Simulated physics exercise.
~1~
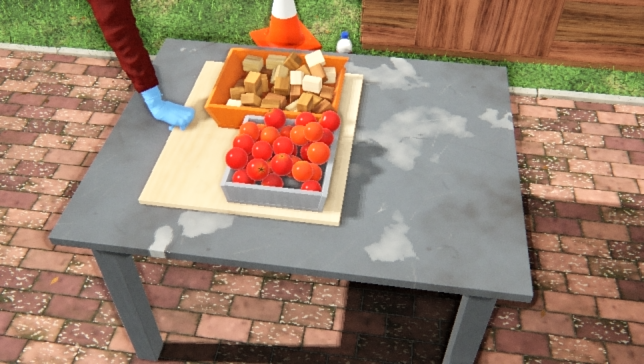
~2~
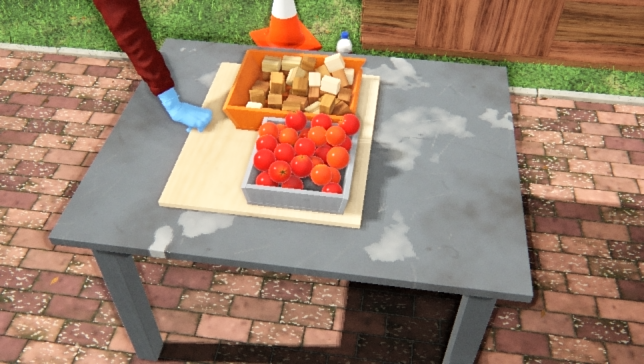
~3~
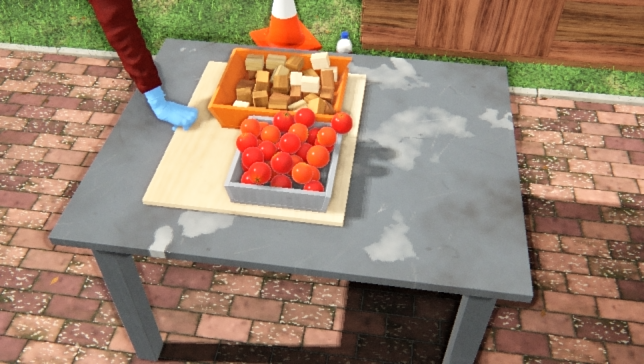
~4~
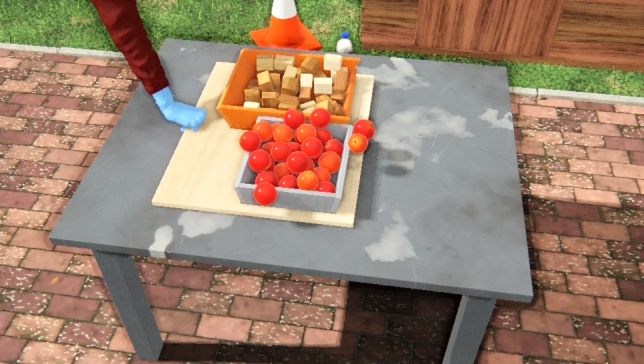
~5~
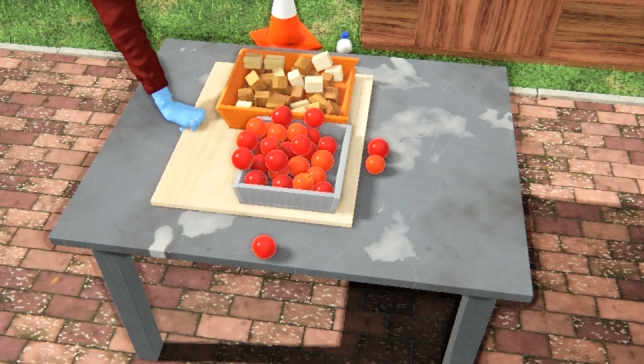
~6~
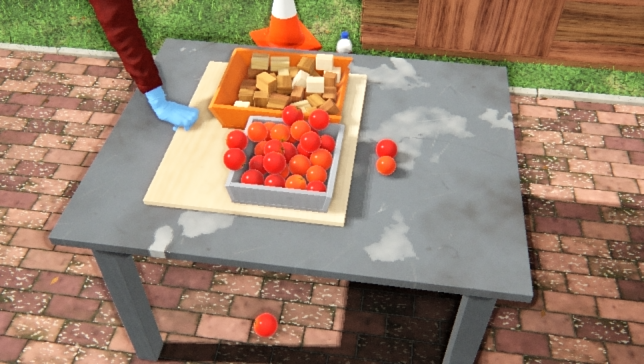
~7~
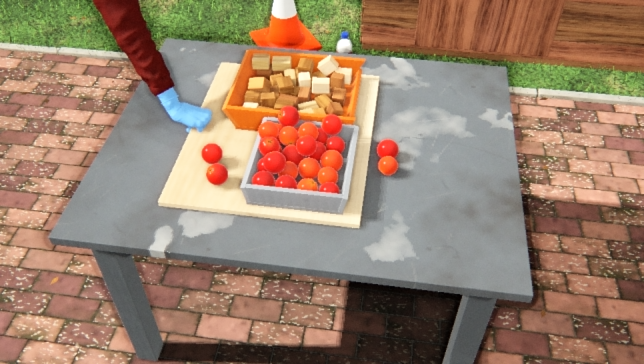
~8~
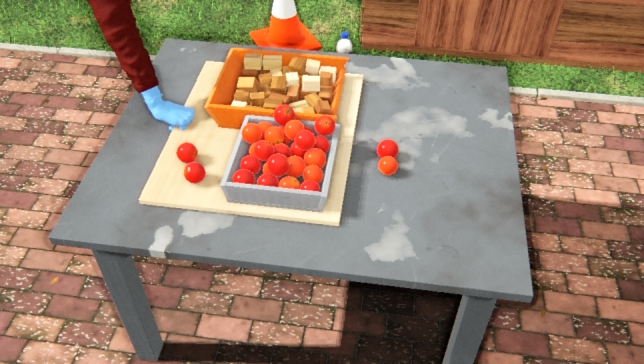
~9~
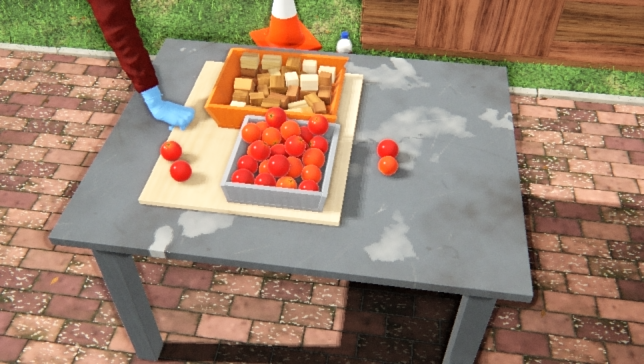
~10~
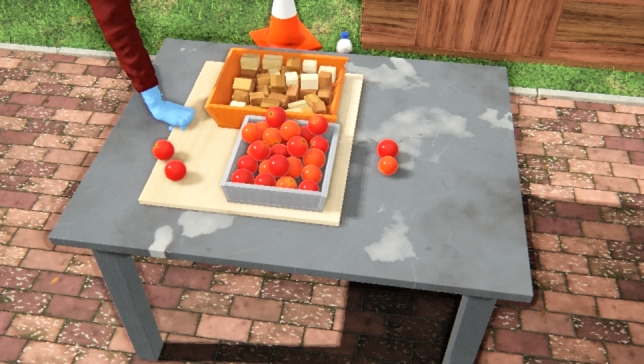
A board holding an orange crate of wooden blocks and a grey crate of red balls slides right and left on a table beside a blue-gloved hand; several balls spill, one dropping off the front, before the board rests with four loose on the tabletop and board and the blocks still crated.
